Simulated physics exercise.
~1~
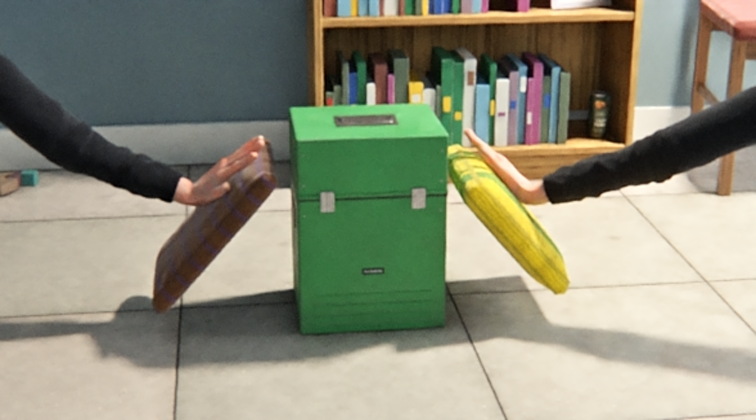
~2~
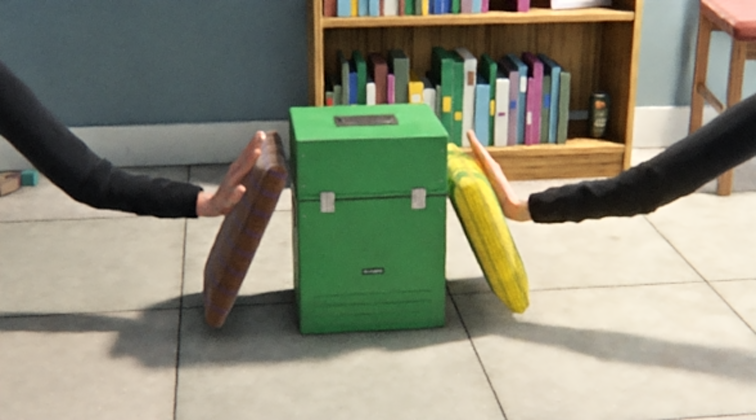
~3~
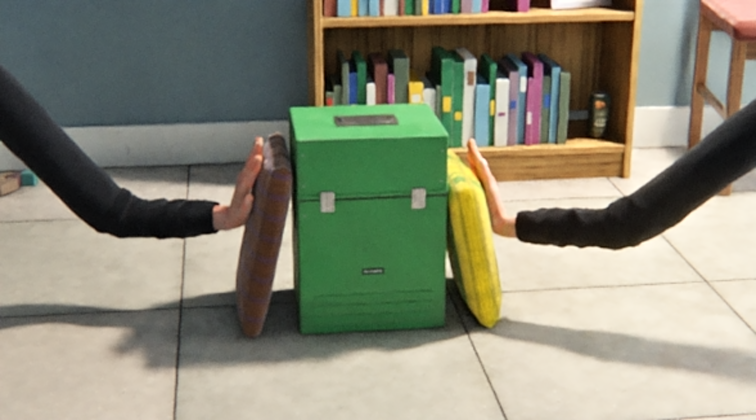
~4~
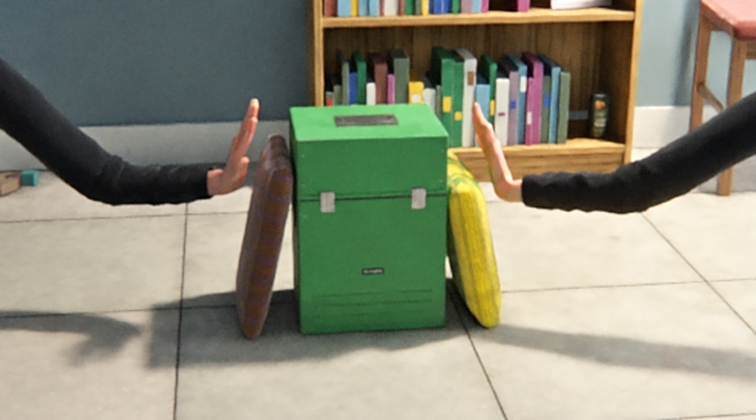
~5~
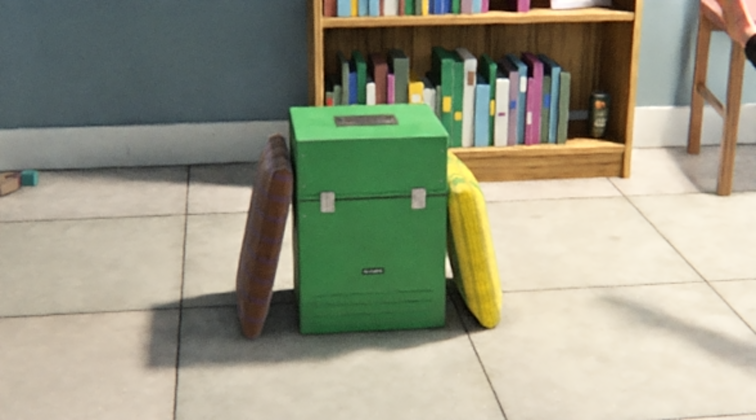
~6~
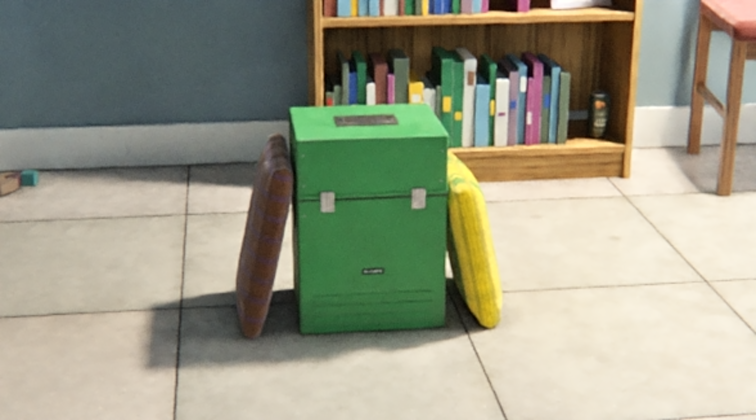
On a tiled floor, hands lean two cushions against a green chest, then leave them propped.
